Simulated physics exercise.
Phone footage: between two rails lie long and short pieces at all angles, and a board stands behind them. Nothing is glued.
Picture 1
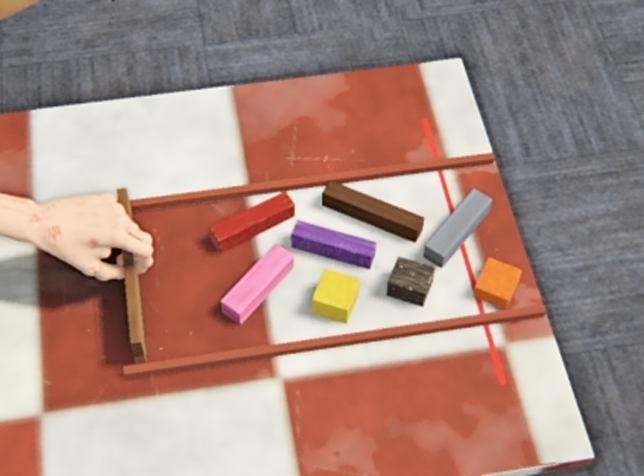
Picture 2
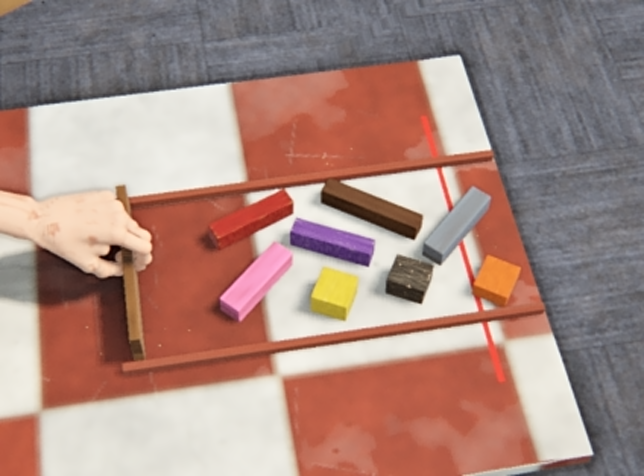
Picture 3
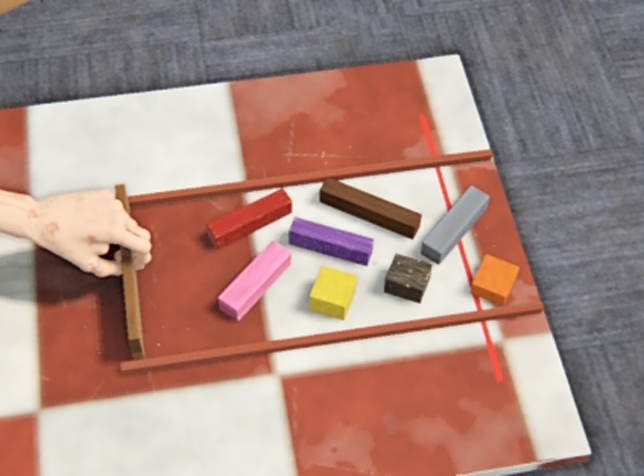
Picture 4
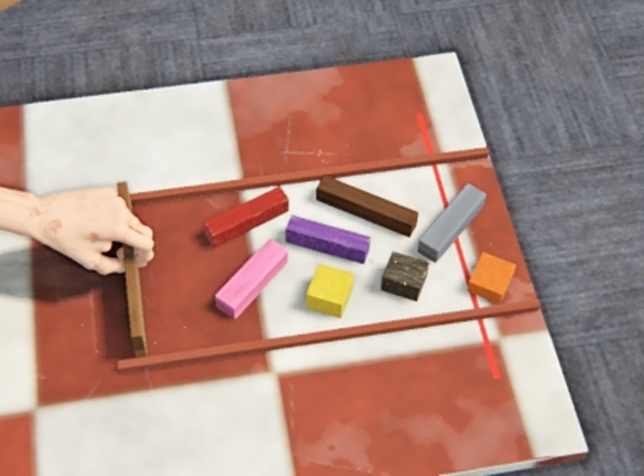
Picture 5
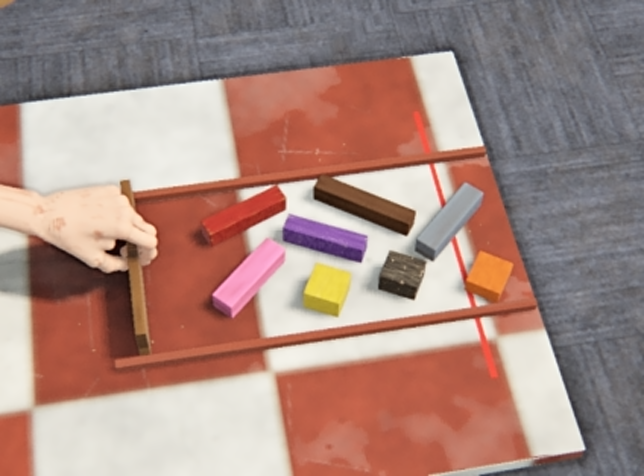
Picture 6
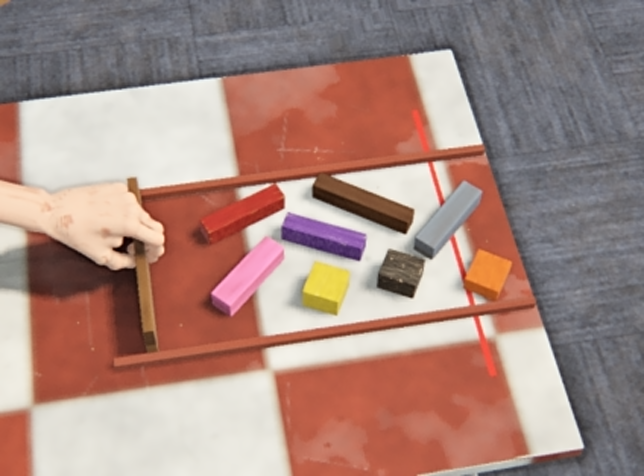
To begin with, a hand grips a wooden board behind colourful long and short pieces scattered between two rails, with a red line crossing near the right end. The view drifts slightly while the pieces keep their arrangement, and then the hand slides the board a little to the right, leaving a gap before them.
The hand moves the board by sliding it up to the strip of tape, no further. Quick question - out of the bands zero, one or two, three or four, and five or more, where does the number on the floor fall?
In this one, three or four spill over.
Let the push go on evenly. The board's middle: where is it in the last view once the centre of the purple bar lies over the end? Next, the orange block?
Roughly (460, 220); for the second one, roughly (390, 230).
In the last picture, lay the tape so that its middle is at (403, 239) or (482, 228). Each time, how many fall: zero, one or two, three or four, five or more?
One after the other: One or two, then five or more.
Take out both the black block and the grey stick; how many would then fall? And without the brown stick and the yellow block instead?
Tally of falls: 2 for the first try, 1 for the second.
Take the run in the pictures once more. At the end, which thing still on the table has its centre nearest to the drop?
Answer - the purple bar.
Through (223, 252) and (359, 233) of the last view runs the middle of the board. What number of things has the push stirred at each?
Note: First position 2; second position 8.
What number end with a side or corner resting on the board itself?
The answer is 2.
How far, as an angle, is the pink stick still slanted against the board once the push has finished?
About 0°.
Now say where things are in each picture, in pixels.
Orange block (497, 284); grey stick (458, 228); black block (411, 282); board (131, 274); tape (461, 241), in the first picture.
Grey stick (457, 226); brown stick (371, 209), in the second picture.
Black block (408, 279); pink stick (256, 280), in the third picture.
Orange block (491, 278); yellow block (330, 291), in the fourth picture.
Grey stick (449, 222); red bar (244, 216), in the fifth picture.
Orange block (487, 275); grey stick (448, 220); black block (401, 274); board (142, 263); tape (451, 233), in the sixth picture.
Soon after, none off yet; orange block at rest near (487, 275); grey stick at rest near (448, 220); black block at rest near (401, 274).
Then, none off yet; orange block at rest near (487, 275); grey stick moved a little near (459, 227); black block moved a little near (419, 278).
Further on, none off yet; orange block tipped a little near (537, 274); grey stick moved about its own width near (504, 216); black block moved well along near (498, 267).
At rest, the number that fall off is three or four; fallen, brown stick, black block, grey stick and orange block.
